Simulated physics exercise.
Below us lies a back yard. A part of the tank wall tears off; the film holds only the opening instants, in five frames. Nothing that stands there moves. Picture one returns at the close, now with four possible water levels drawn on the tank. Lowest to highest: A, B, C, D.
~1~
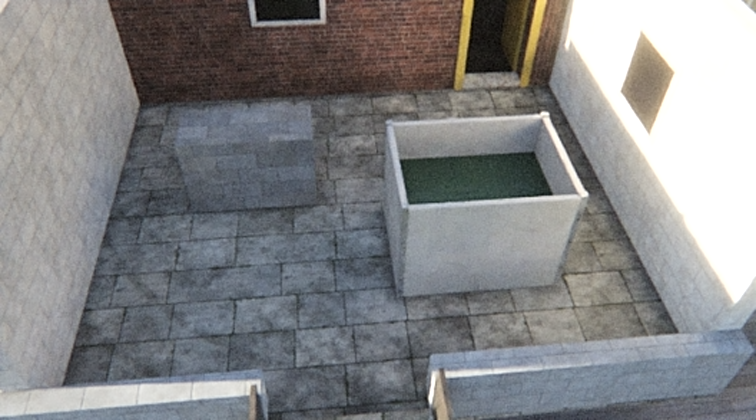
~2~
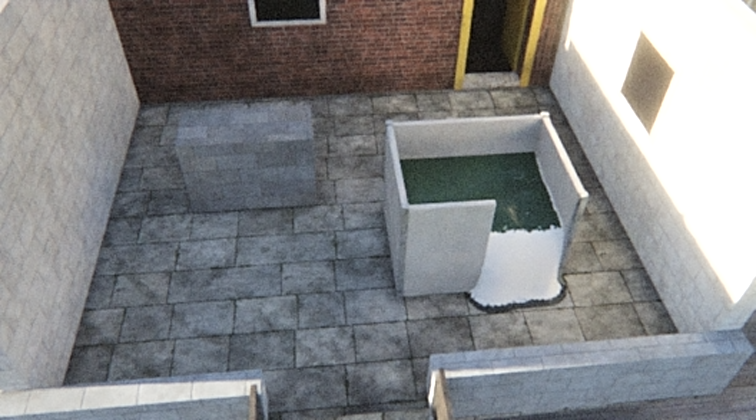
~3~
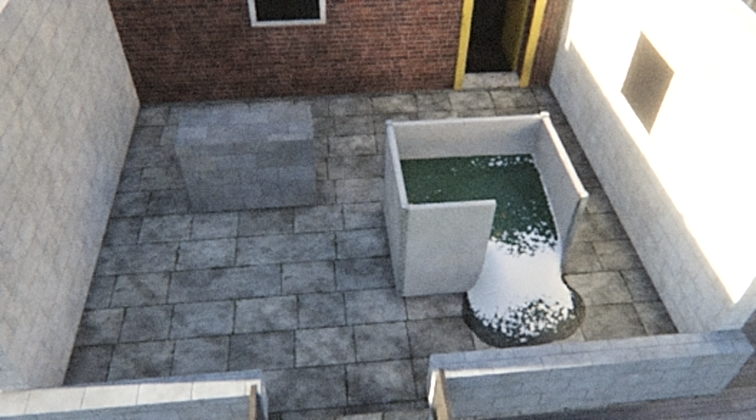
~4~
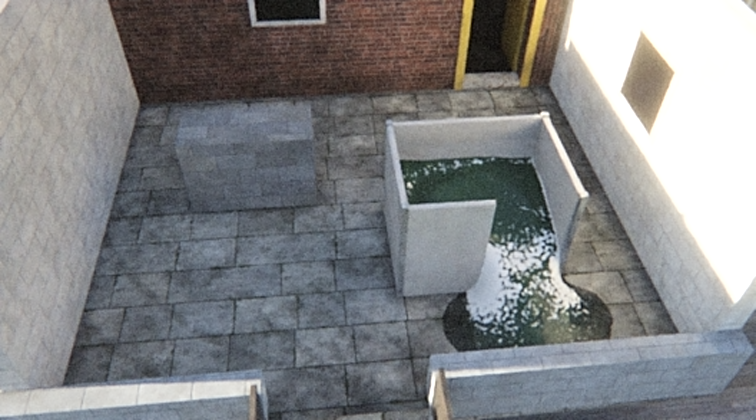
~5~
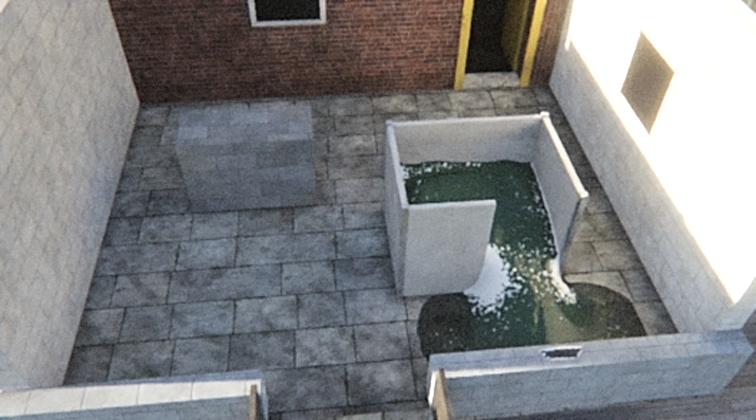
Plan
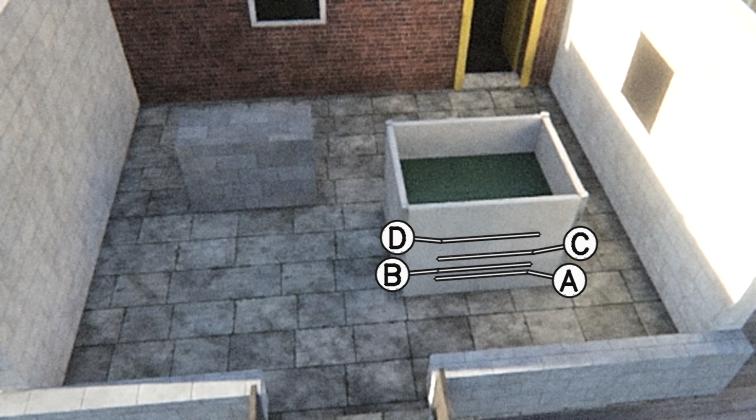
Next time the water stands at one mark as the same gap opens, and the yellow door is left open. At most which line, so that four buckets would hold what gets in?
C.
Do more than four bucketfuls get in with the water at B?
No, that is safe.
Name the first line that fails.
That would be D.
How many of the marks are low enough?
Three.
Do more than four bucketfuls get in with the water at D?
Yes, that goes wrong.
On the marked copy, A at (482, 275); B at (483, 267); C at (486, 255); D at (490, 237); from the bottom up A, B, C, D.
For line A, nothing gets over.
For line B, nothing gets over.
For line C, a bucket or two gets in.
For line D, about 10 bucketfuls get in.
